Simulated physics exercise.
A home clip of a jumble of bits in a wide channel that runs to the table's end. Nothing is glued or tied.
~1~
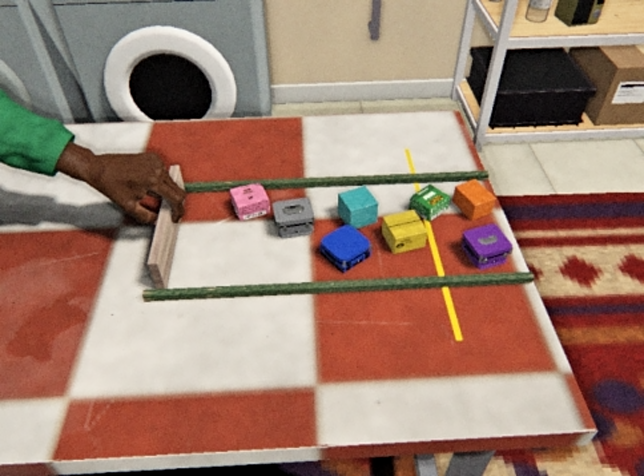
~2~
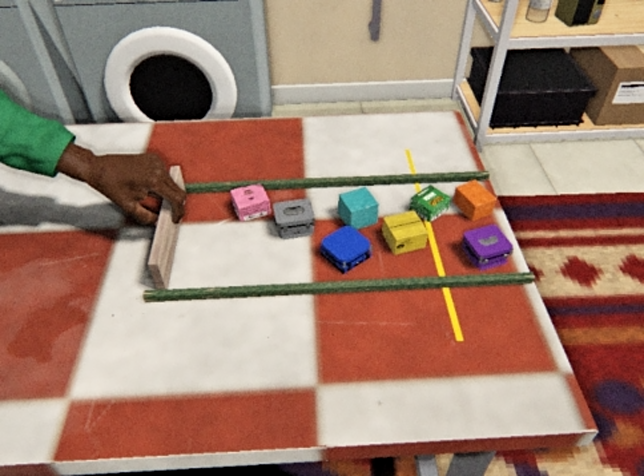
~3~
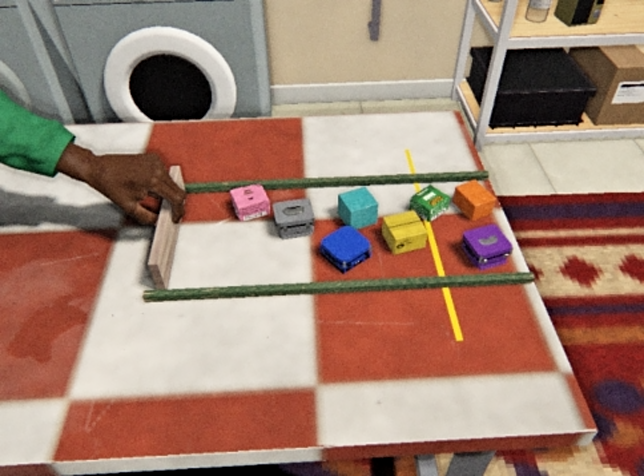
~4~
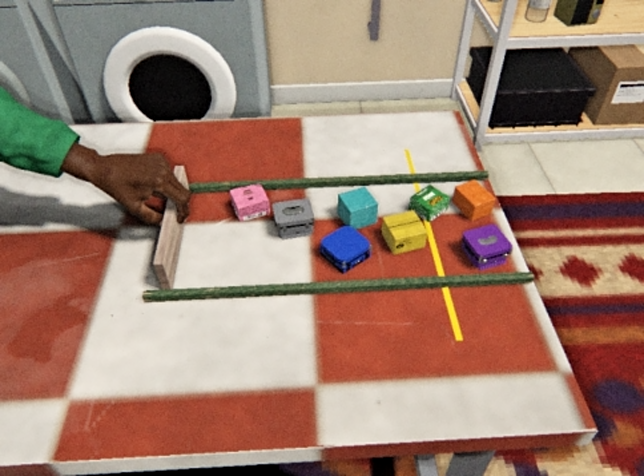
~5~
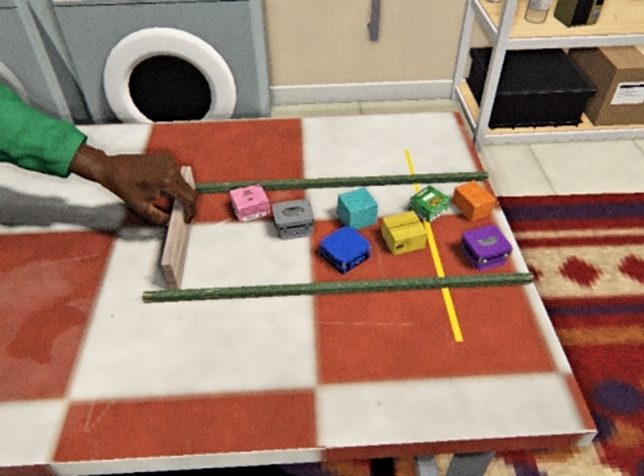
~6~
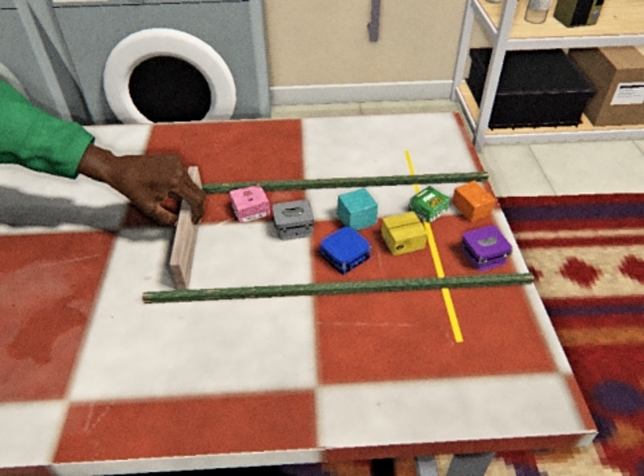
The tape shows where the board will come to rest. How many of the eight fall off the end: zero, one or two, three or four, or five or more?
As it turns out, the number that fall off is one or two.
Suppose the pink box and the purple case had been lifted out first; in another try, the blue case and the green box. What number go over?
2 in the first case, 0 in the second.
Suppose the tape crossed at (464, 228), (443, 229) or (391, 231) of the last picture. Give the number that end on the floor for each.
Try by try, 5, 3 and 0.
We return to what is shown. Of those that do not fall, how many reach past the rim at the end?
Overhanging: 2.
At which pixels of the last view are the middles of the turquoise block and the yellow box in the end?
The turquoise block stops around (476, 204); the yellow box around (491, 243).
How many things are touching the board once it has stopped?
In contact: 3.
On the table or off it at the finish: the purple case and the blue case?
The purple case goes over, the blue case stays on.
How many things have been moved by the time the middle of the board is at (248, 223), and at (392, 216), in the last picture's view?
At the one place 1, at the other 8.
Early on, none off yet; orange block at rest near (473, 201); purple case at rest near (485, 249); green box at rest near (429, 205).
A while later, none off yet; orange block travelled a little near (483, 199); purple case moving near (493, 249); green box travelled well along near (479, 222).
Finally, the number that fall off is one or two; lost, purple case.
